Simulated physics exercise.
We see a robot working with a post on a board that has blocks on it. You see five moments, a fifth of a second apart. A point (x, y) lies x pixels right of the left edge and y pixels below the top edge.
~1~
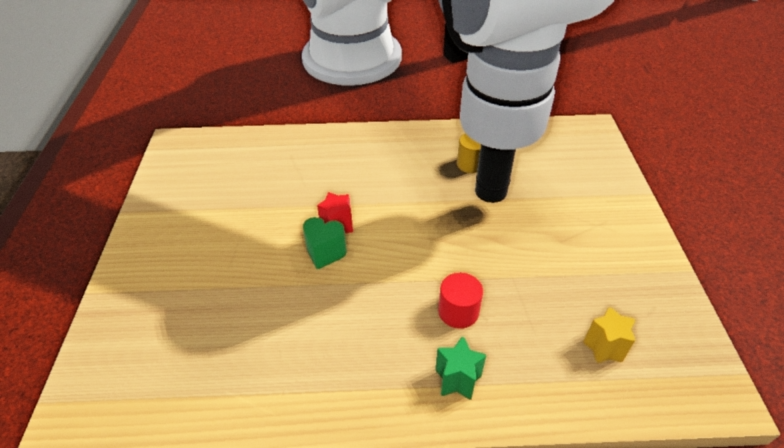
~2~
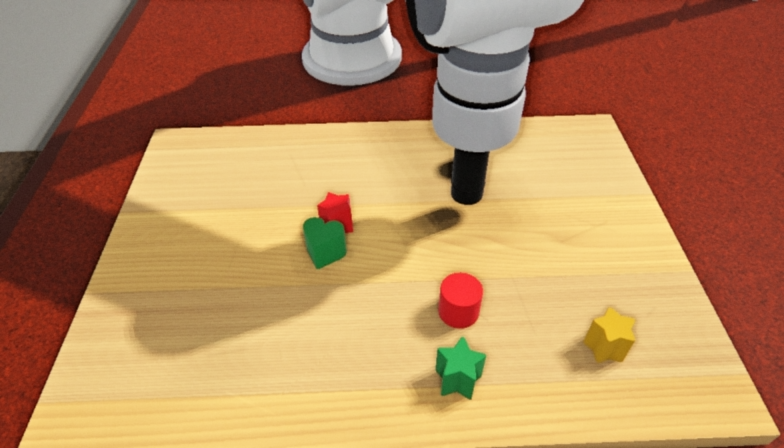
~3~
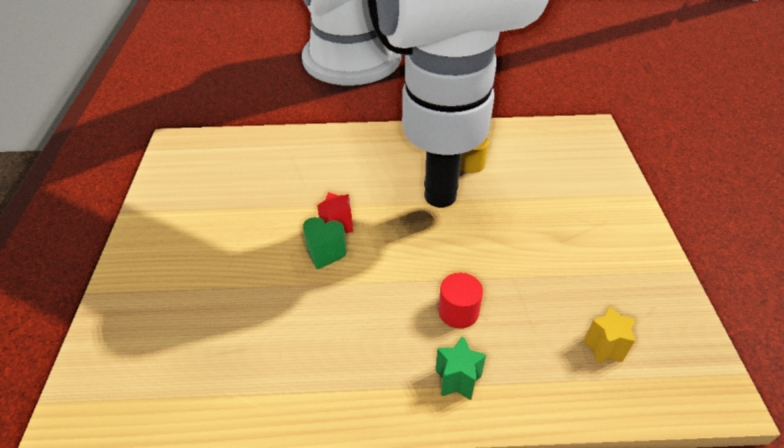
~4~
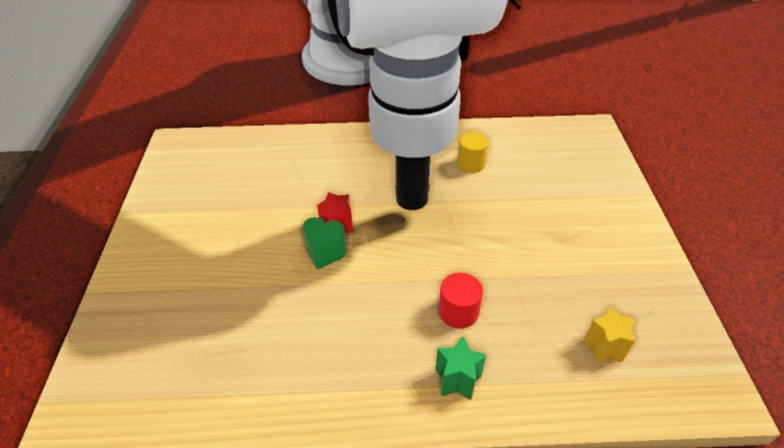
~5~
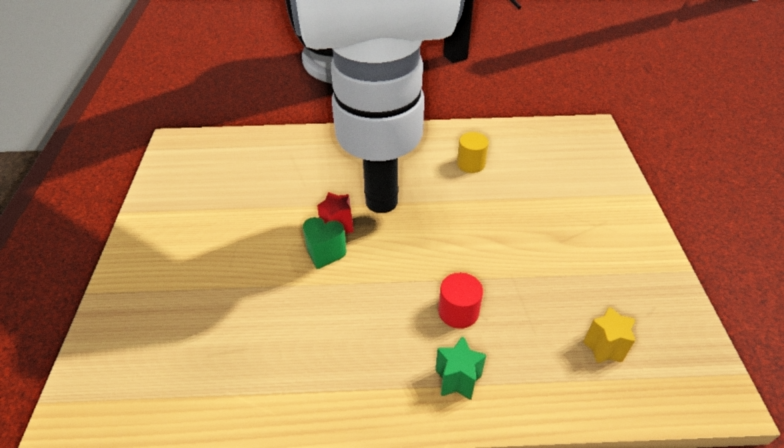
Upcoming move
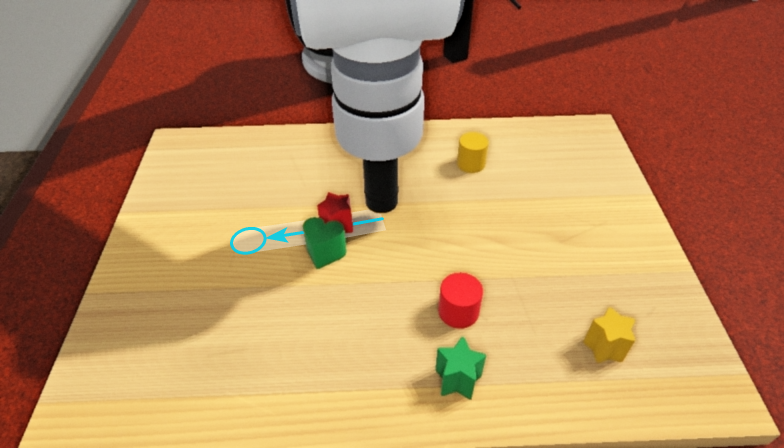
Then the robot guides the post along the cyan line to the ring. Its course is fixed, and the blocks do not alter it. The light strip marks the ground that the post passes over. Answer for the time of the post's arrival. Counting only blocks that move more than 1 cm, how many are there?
There will be one block that moves more than 1 cm.
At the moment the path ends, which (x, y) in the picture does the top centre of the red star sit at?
It sits at (210, 222).
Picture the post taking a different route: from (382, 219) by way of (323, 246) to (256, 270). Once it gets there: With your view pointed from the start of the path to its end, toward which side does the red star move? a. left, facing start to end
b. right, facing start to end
The answer is b.
Drawn move, from (382, 219) to (248, 241).
What follows on the original path. One third of the way, post at (336, 211); green heart block at (318, 231), turned 15° anticlockwise; red star at (305, 208).
Two thirds of the way, post at (290, 218); green heart block at (318, 231), turned 15° anticlockwise; red star at (258, 215).
At the end, post at (244, 225); green heart block at (318, 231), turned 15° anticlockwise; red star at (210, 222).
